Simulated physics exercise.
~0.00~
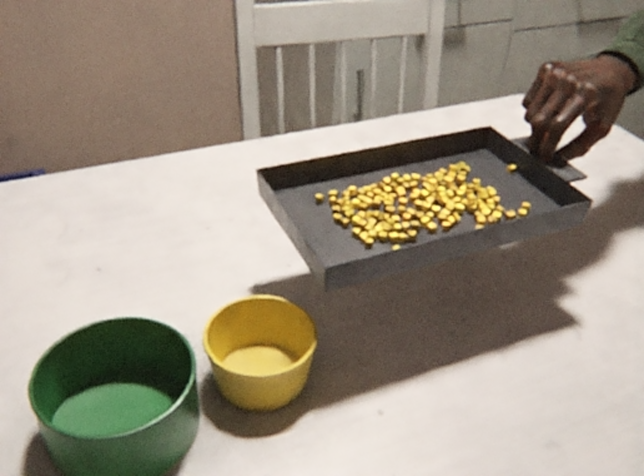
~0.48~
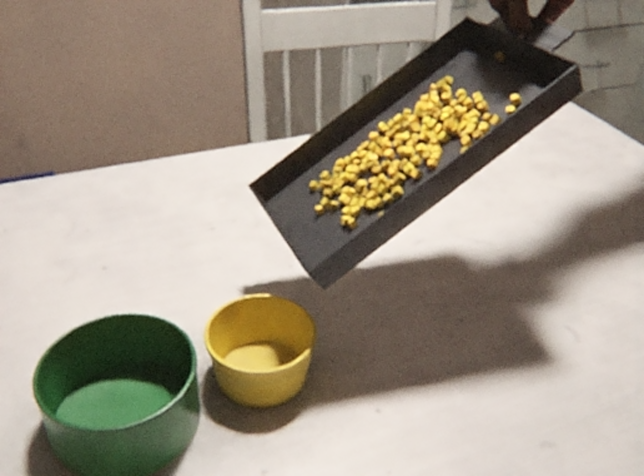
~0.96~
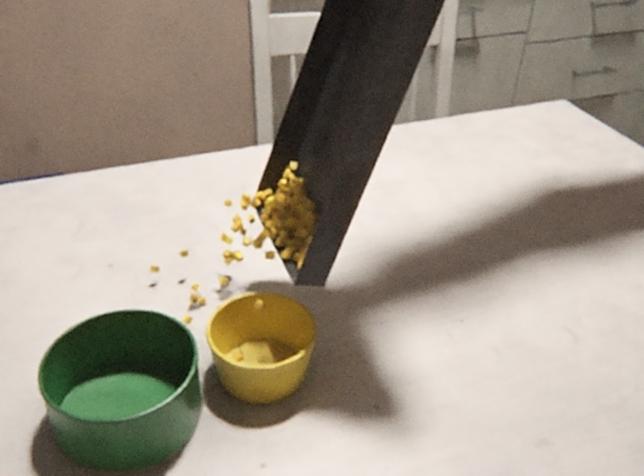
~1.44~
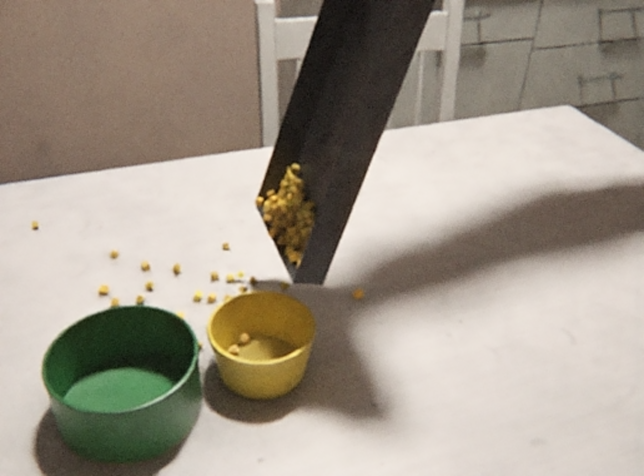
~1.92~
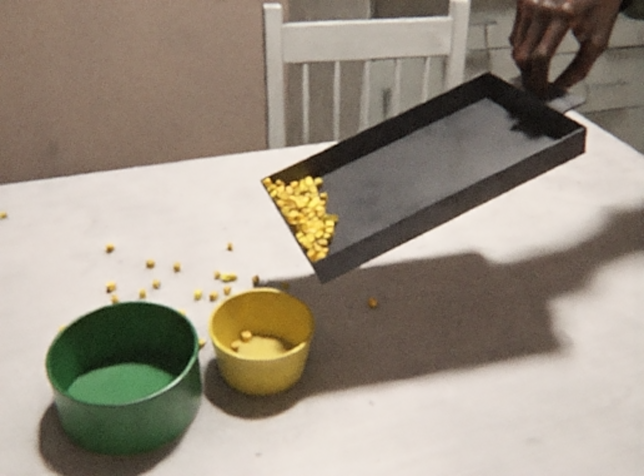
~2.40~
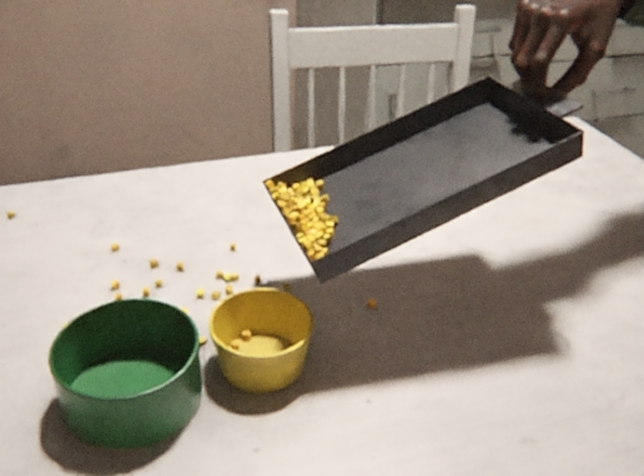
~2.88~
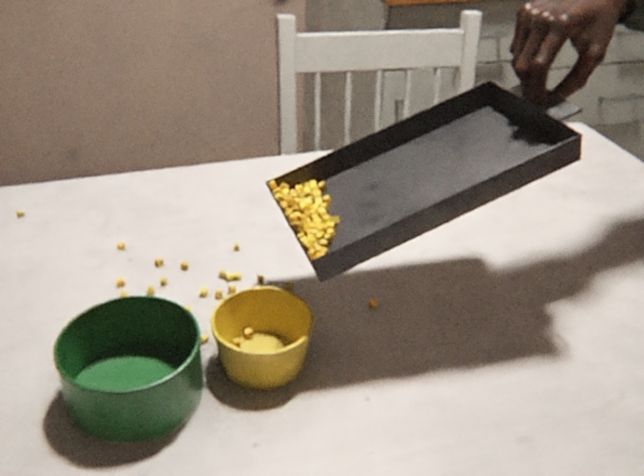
A hand tipped a dark tray of small yellow cubes steeply toward a yellow dish and a green pot, scattering some on the table behind them and a few into the dish, then tilted it partly back and held it, most cubes still inside.
